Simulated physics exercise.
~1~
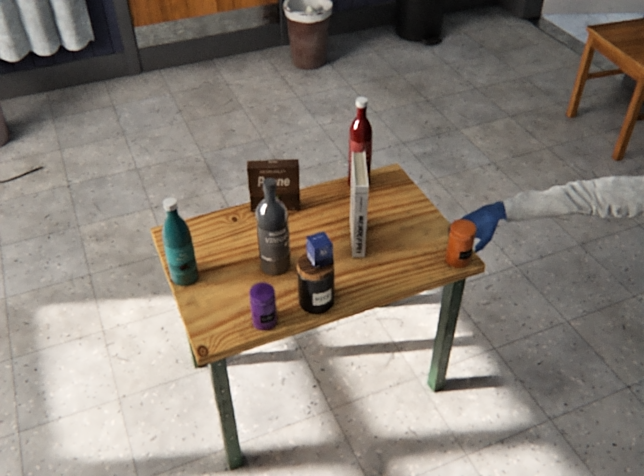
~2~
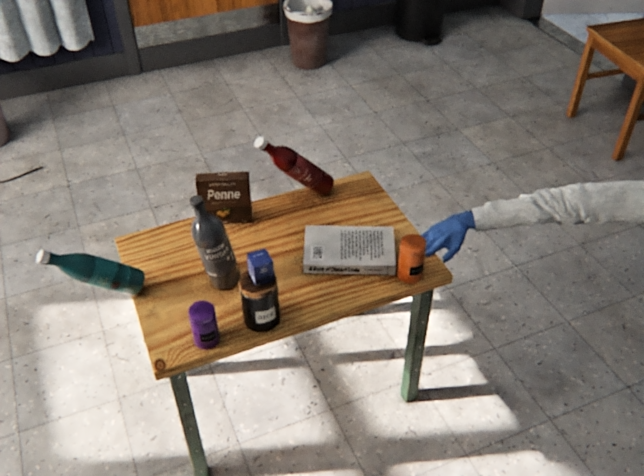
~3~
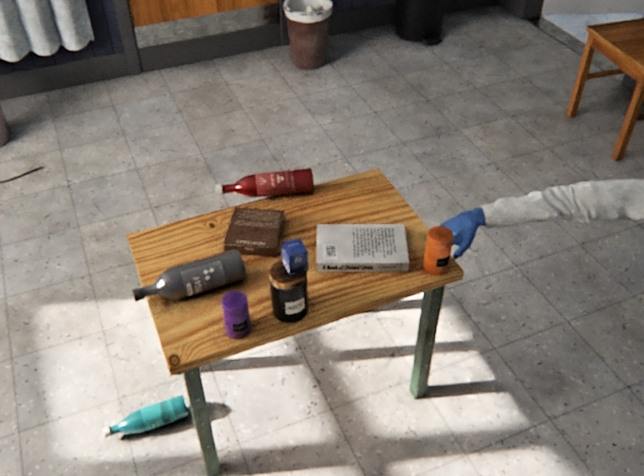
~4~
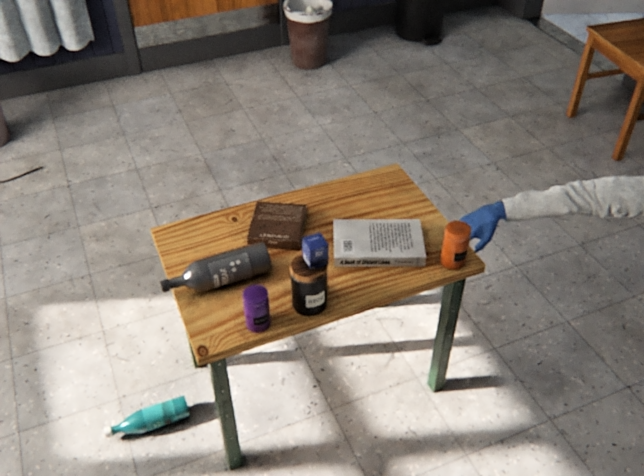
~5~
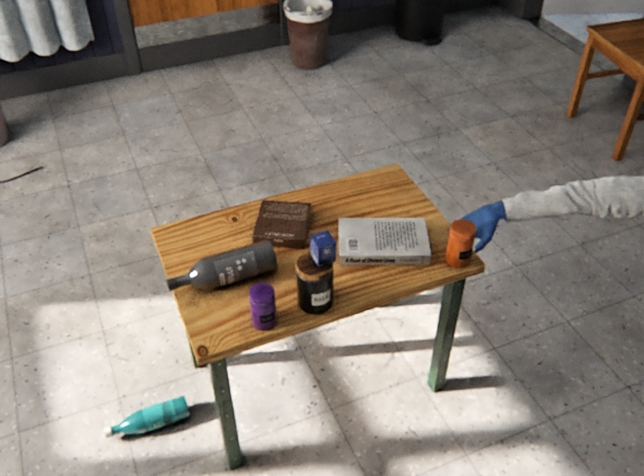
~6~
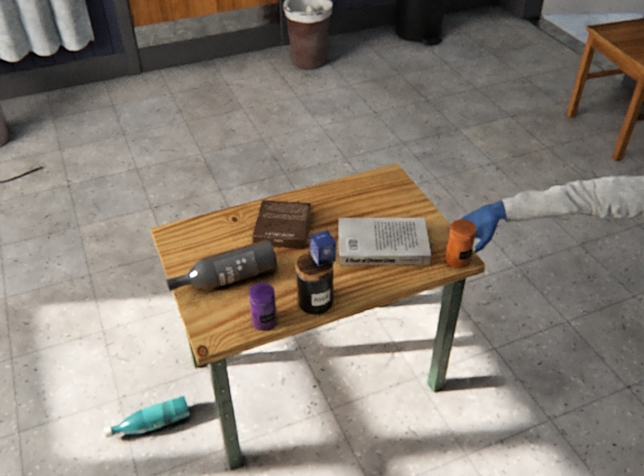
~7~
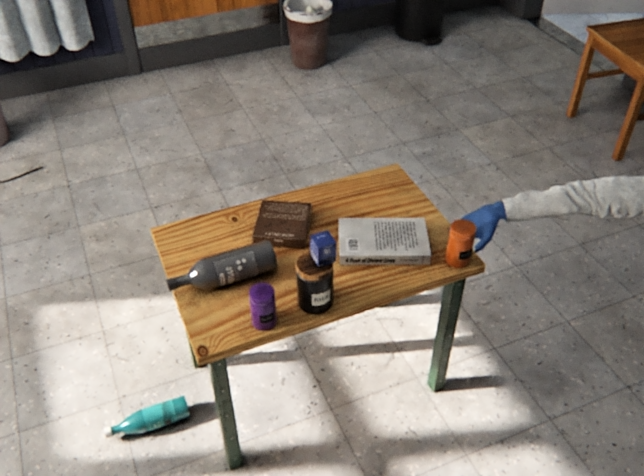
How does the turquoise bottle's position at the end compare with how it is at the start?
At the start the turquoise bottle stands upright on the left side of the table. At the end it lies on its side on the floor, to the left of the table's front leg.
